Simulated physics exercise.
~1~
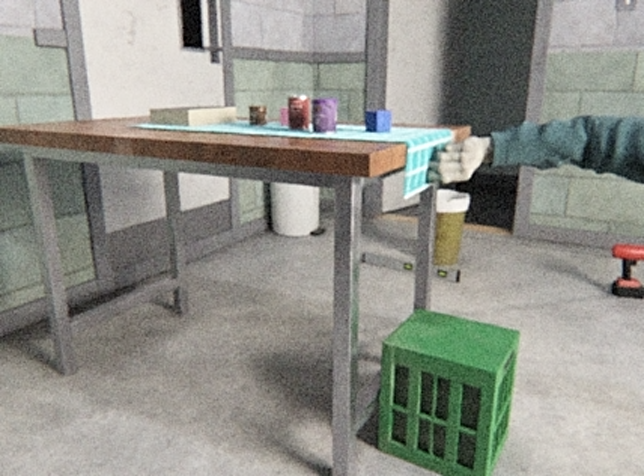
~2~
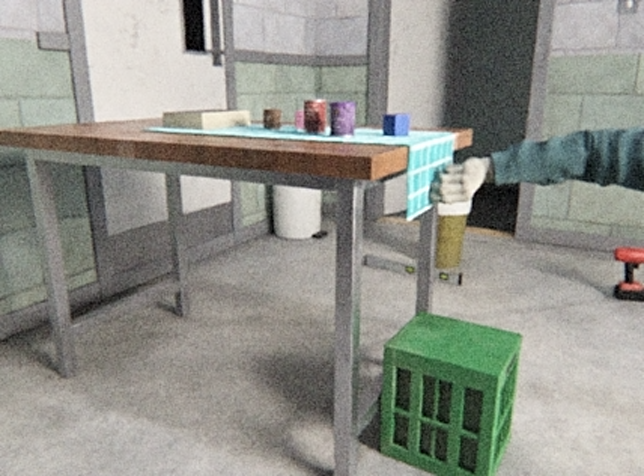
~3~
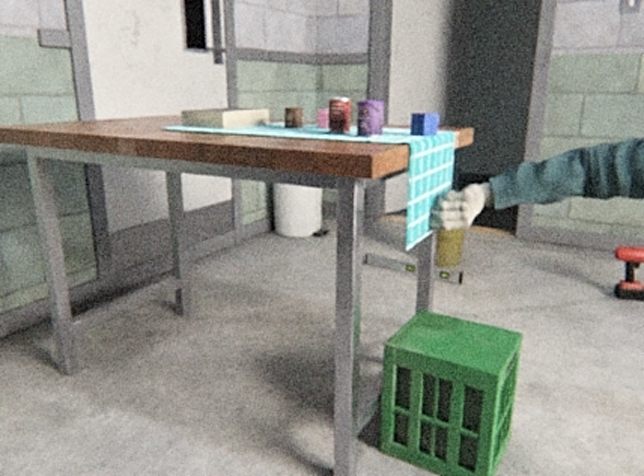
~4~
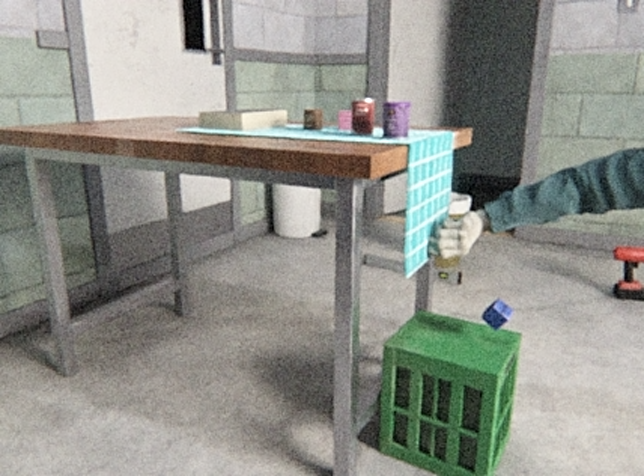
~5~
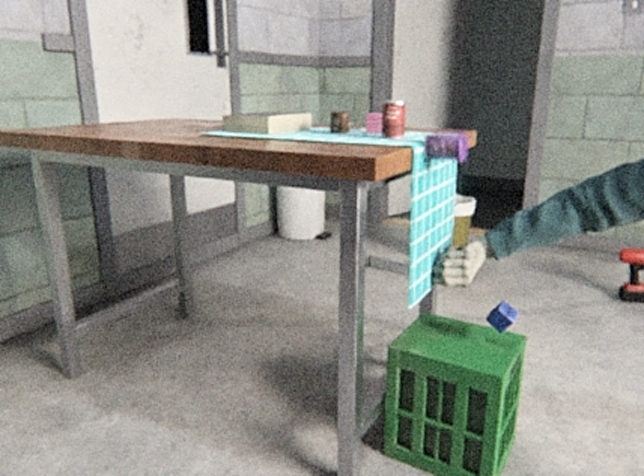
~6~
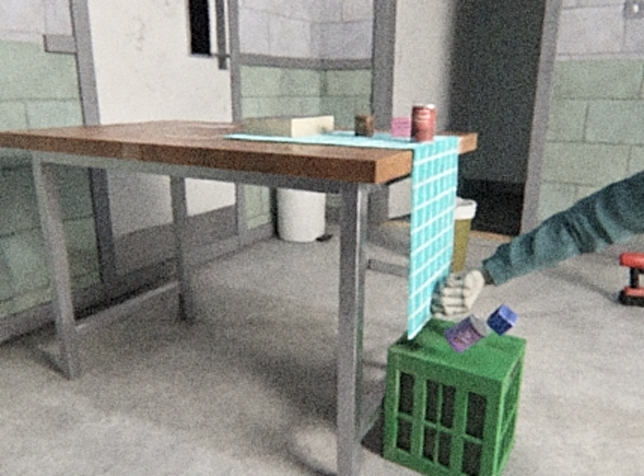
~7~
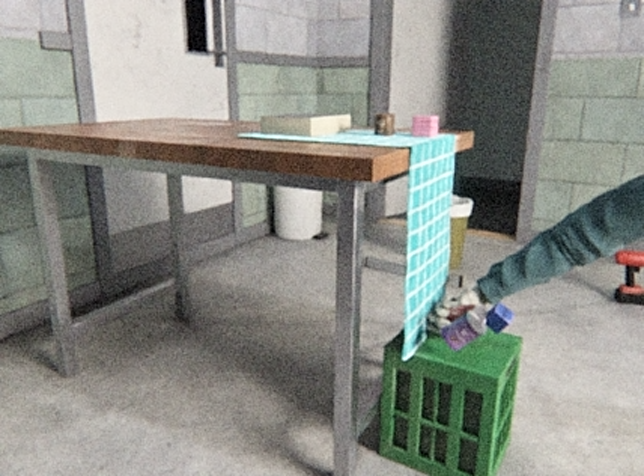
Turquoise towel being drawn down over a workbench edge by a hand, blue cube, purple can and red can dropping onto green crate.
